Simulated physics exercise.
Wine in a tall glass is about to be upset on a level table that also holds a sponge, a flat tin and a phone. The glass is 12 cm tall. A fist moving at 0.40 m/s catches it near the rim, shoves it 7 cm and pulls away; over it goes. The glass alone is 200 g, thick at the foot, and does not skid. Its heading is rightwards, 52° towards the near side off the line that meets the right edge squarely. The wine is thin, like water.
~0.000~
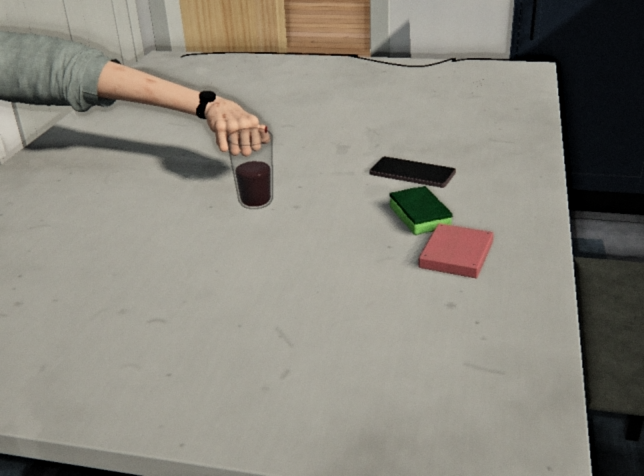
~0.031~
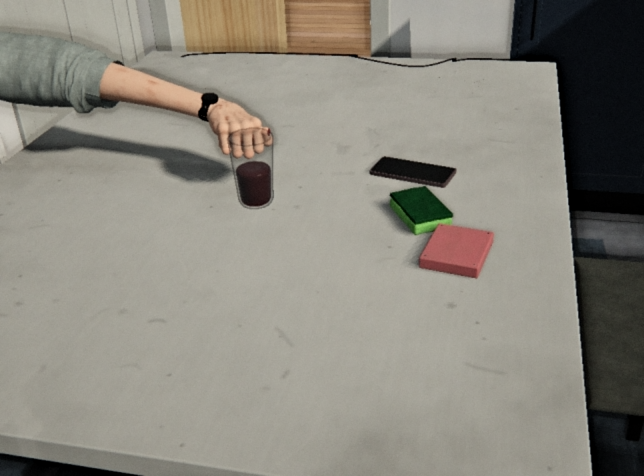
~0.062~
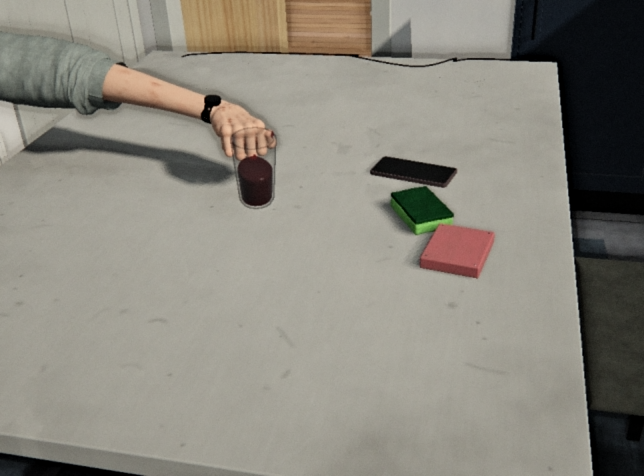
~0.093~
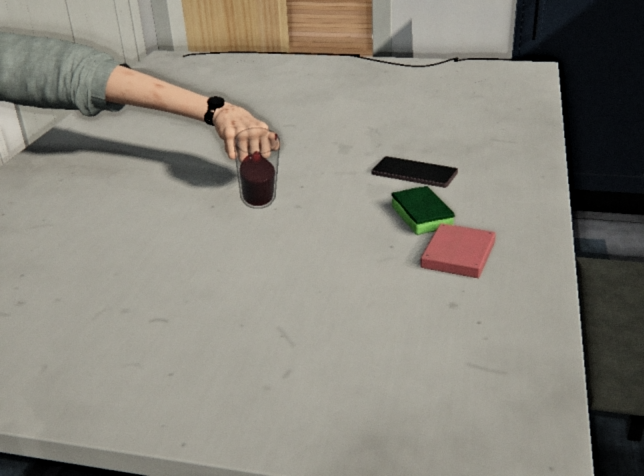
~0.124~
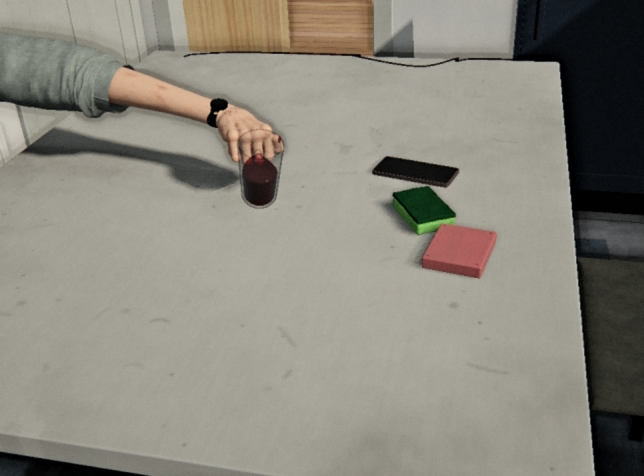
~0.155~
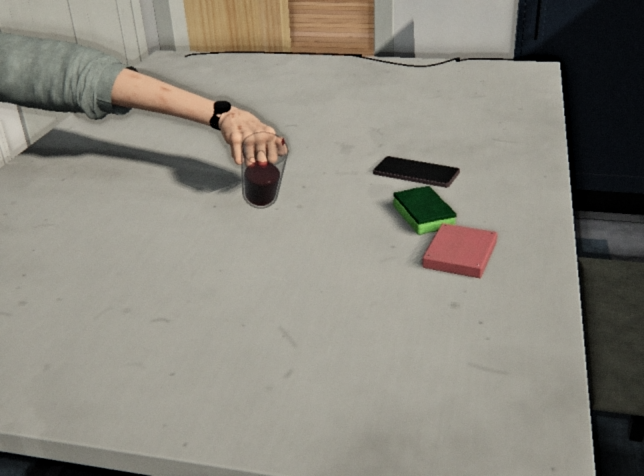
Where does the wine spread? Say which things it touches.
Sponge: Keeps dry; flat tin: Stays dry; phone: Stays dry.
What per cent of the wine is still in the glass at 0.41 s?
Some 86 per cent.
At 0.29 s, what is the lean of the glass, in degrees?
It is at some 60°.
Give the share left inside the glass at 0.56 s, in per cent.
About 44 per cent.
After 0.29 s the tilt is 61° and 100 per cent is in the glass, 0 has run off the table; wet so far, nothing.
After 0.41 s the tilt is 86° and 86 per cent is in the glass, 0 has run off the table; wet so far, nothing.
After 0.56 s the tilt is 86° and 43 per cent is in the glass, 0 has run off the table; wet so far, nothing.
After 0.80 s the tilt is 86° and 21 per cent is in the glass, 0 has run off the table; wet so far, nothing.
In the end 8 per cent is in the glass, 9 has run off the table; wet so far, nothing.
